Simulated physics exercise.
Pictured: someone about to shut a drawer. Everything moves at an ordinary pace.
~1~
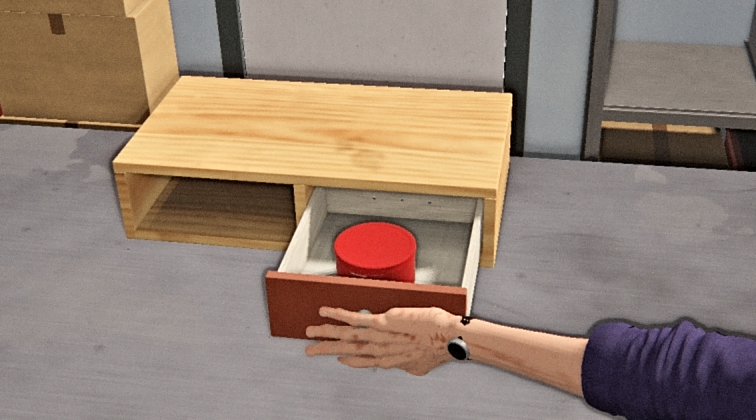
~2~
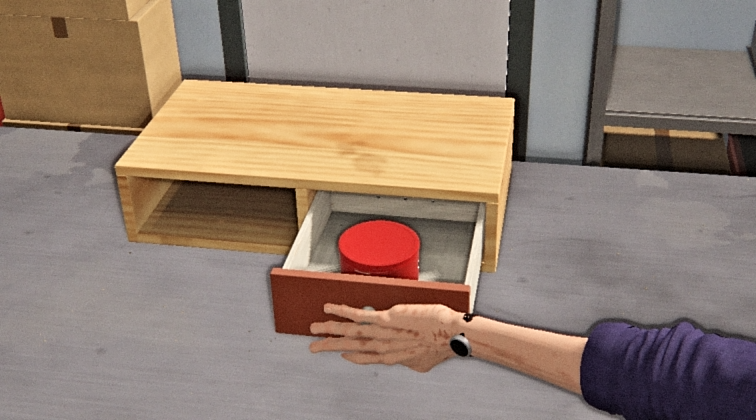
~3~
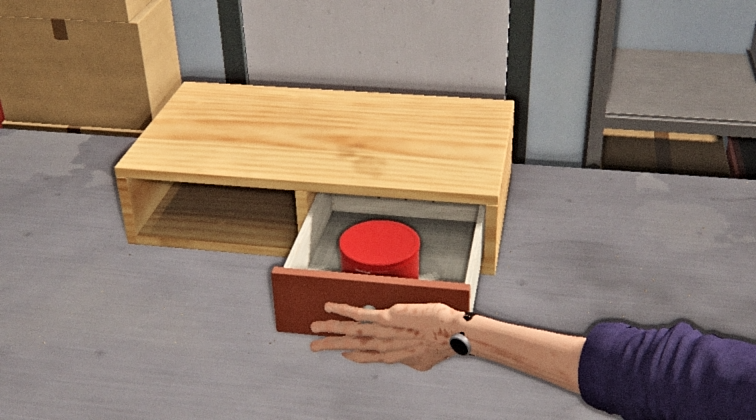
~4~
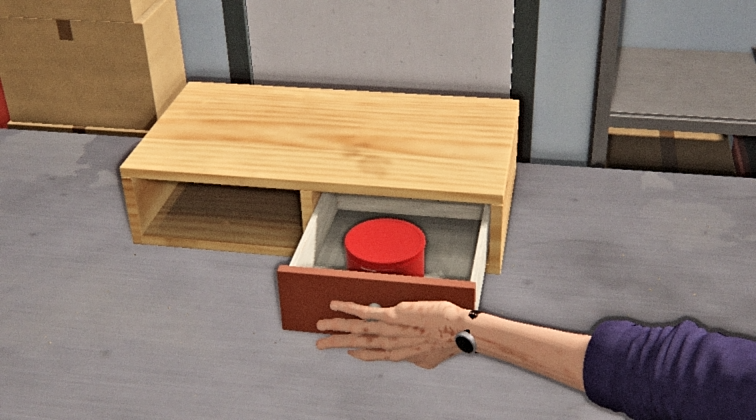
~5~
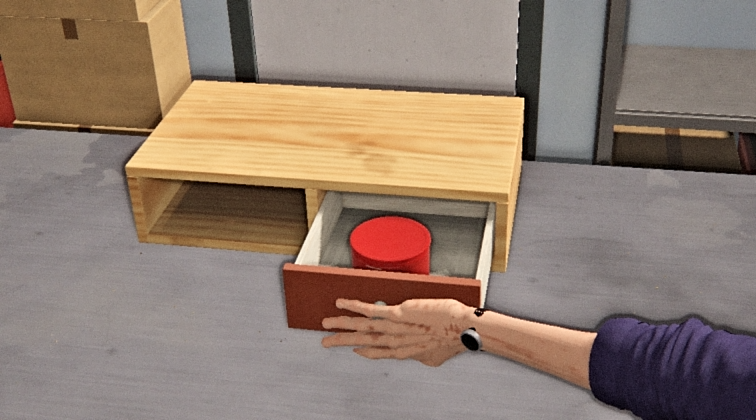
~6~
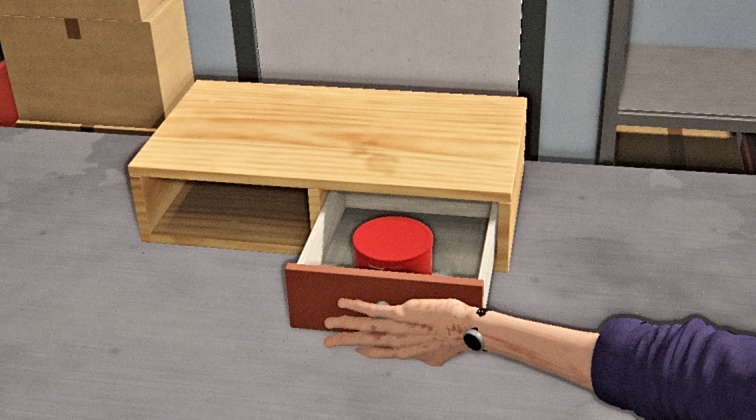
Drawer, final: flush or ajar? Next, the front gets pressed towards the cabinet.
My guess is the drawer makes it in completely.
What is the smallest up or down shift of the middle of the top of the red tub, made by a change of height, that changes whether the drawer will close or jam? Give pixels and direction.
Close to 16 pixels in the upward direction.
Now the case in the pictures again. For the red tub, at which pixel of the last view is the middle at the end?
Roughly (417, 184).
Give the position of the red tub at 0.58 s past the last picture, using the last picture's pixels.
Roughly at pixel (407, 215).
Then, 0.36 s later than the last frame, drawer starting in.
Then, 0.58 s later than the last frame, drawer about half in.
Then, 0.78 s later than the last frame, drawer nearly in.
When it is over, the drawer closes.
